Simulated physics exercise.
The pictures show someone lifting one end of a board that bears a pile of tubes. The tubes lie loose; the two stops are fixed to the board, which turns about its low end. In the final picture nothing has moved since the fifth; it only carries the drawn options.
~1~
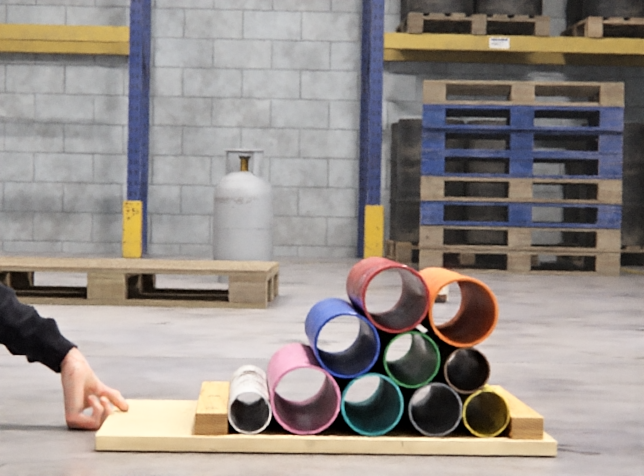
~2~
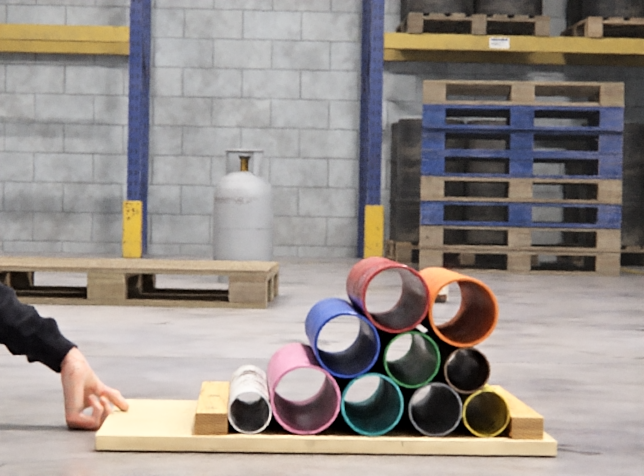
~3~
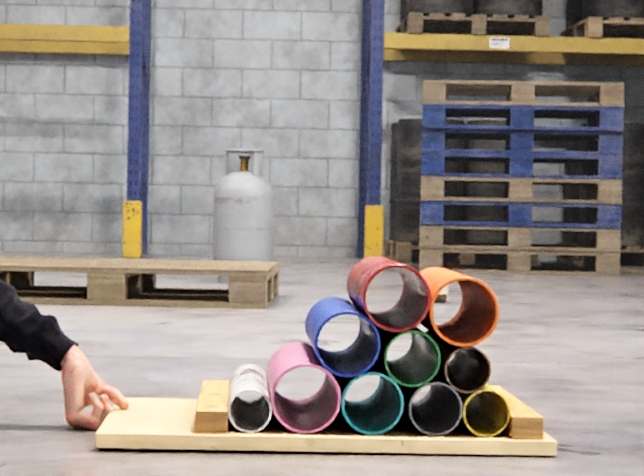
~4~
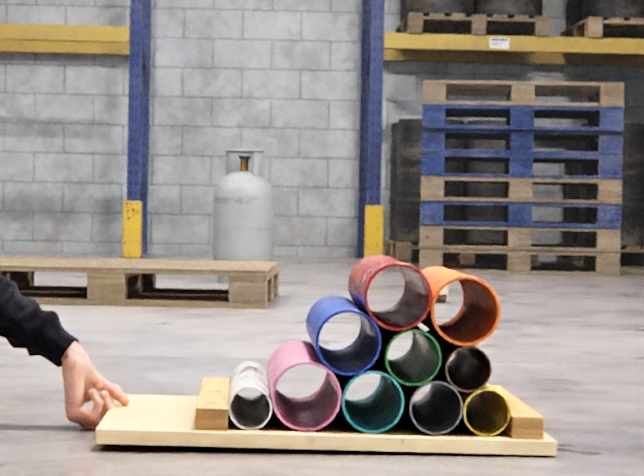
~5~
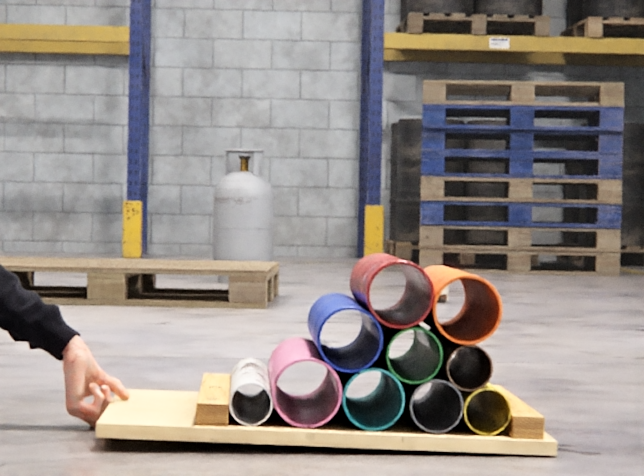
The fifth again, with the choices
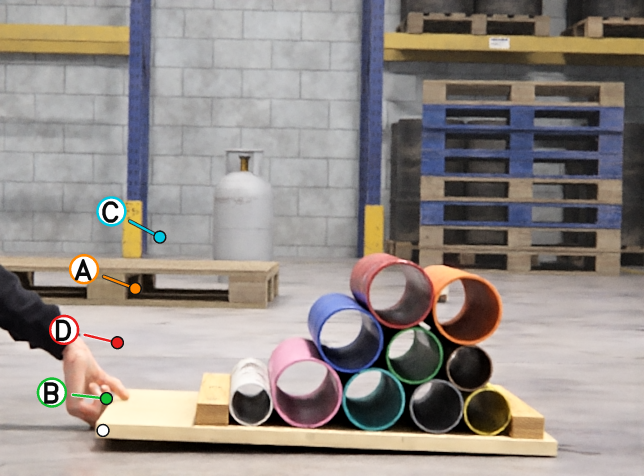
In a warehouse, a hand at left slightly lifting one end of a wooden board bearing a stack of colourful tubes.
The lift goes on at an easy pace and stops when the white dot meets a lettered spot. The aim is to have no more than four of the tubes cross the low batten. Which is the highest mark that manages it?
Raise it to A.
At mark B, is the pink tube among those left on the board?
Yes, with B.
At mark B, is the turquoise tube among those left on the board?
Yes.
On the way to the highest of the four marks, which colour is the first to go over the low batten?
First is the orange one.
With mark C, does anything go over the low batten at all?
At C: Yes.
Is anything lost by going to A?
Yes.
On the marked copy, A at (136, 288); B at (106, 398); C at (160, 237); D at (117, 343); the white dot at (103, 431).
With A. Early on, board at 14°.
Further on, board at 20°.
At the end, board at 20°, two over the low batten (orange, red).
As for the rest, B one over the low batten (orange); C five over the low batten; D one over the low batten (orange).
